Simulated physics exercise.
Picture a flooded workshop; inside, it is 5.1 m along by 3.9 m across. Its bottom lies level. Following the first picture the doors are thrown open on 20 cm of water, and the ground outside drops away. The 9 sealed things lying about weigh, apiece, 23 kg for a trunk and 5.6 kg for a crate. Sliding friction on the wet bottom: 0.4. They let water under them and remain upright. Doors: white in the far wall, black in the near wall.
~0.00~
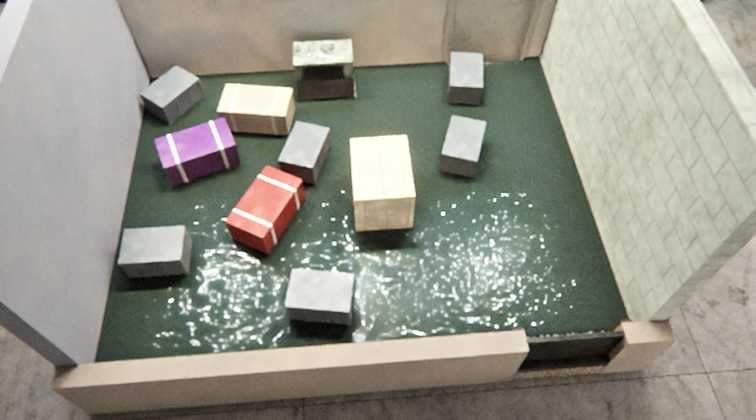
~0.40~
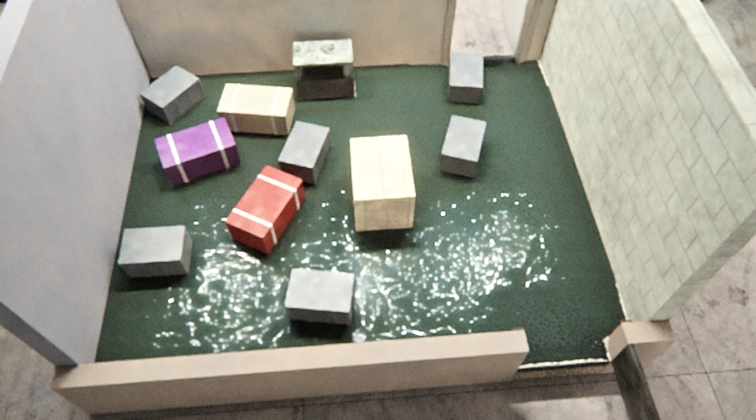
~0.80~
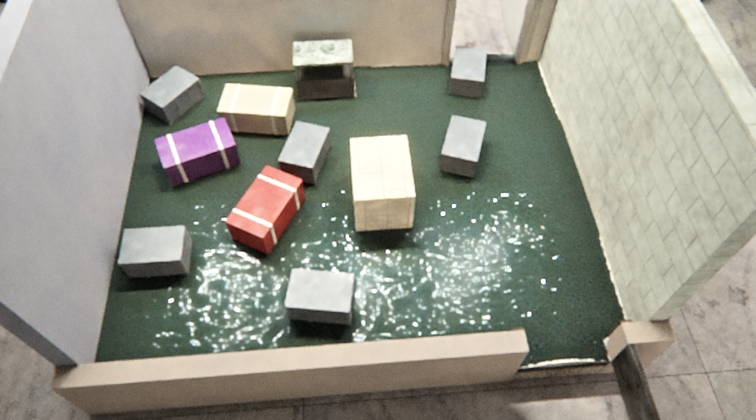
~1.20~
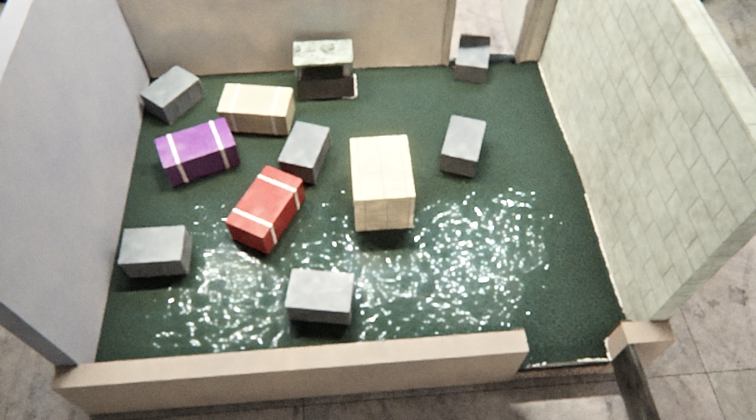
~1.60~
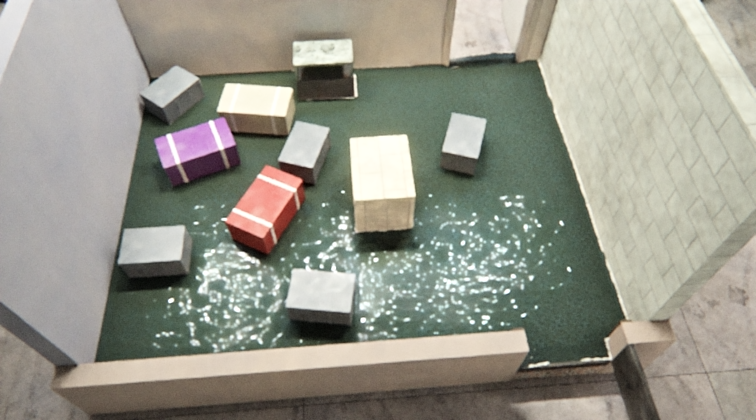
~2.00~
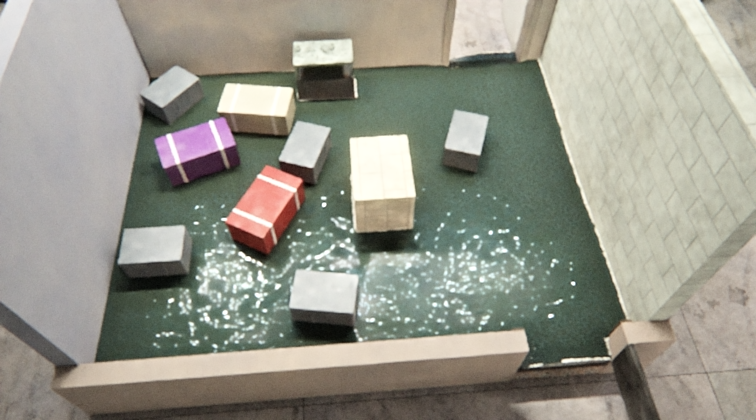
The video shows gray blocks, pale crates, and purple and red trunks in a flooded, walled room. Openings appear in the far and near walls; one gray block drifts out through the far opening, and another shifts slightly.
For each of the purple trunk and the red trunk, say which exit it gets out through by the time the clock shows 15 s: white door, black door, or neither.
Exits: Purple trunk - neither, red trunk - neither one.
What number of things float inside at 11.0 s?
6 at that moment.
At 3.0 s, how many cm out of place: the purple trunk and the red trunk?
About 0 and 5 cm by then.
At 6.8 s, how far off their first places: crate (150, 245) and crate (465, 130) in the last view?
Log: Item 1 = 30 cm; item 2 = 100 cm.
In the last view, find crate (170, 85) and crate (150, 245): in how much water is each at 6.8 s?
Depths: Near 13 cm, then near 13 cm.
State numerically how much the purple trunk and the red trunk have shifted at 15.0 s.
120 cm, then 80 cm, roughly.
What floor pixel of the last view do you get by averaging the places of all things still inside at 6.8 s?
Close to (345, 181).
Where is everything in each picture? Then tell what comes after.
In the first picture, the purple trunk at (195, 142) floats; the red trunk at (265, 200) floats; about 3720 L in view; 0 of 9 have shifted.
In the second picture, the purple trunk at (195, 142), afloat; the red trunk at (265, 200), afloat; about 3690 L in view; 0 of 9 have shifted.
In the third picture, the purple trunk at (195, 142), afloat; the red trunk at (265, 200) floats; 20 cm deep round most things; 1 of 9 have shifted.
In the fourth picture, the purple trunk at (195, 142) floats; the red trunk at (265, 200) floats; about 3550 L in view; 1 of 9 have shifted.
In the fifth picture, the purple trunk at (195, 142) floats; the red trunk at (265, 200) floats; 20 cm deep round most things; 2 of 9 have shifted.
In the sixth picture, the purple trunk at (195, 142), afloat; the red trunk at (265, 200) floats; about 3410 L in view; 2 of 9 have shifted.
After 3.0 s the purple trunk is near (197, 142), 0.0 m from its start, afloat; the red trunk is near (271, 202), 0.1 m from its start, afloat; 1 of 9 are out; 8 afloat.
After 6.8 s the purple trunk is near (241, 146), 0.5 m from its start, afloat; the red trunk is near (331, 205), 0.7 m from its start, afloat; 1 of 9 are out; 8 afloat.
After 11.0 s the purple trunk is near (255, 146), 0.6 m from its start, afloat; the red trunk is near (324, 215), 0.6 m from its start, afloat; 3 of 9 are out; 6 afloat.
After 15.0 s the purple trunk is near (296, 144), 1.1 m from its start, afloat; the red trunk is near (341, 234), 0.9 m from its start, afloat; 4 of 9 are out; 5 afloat.
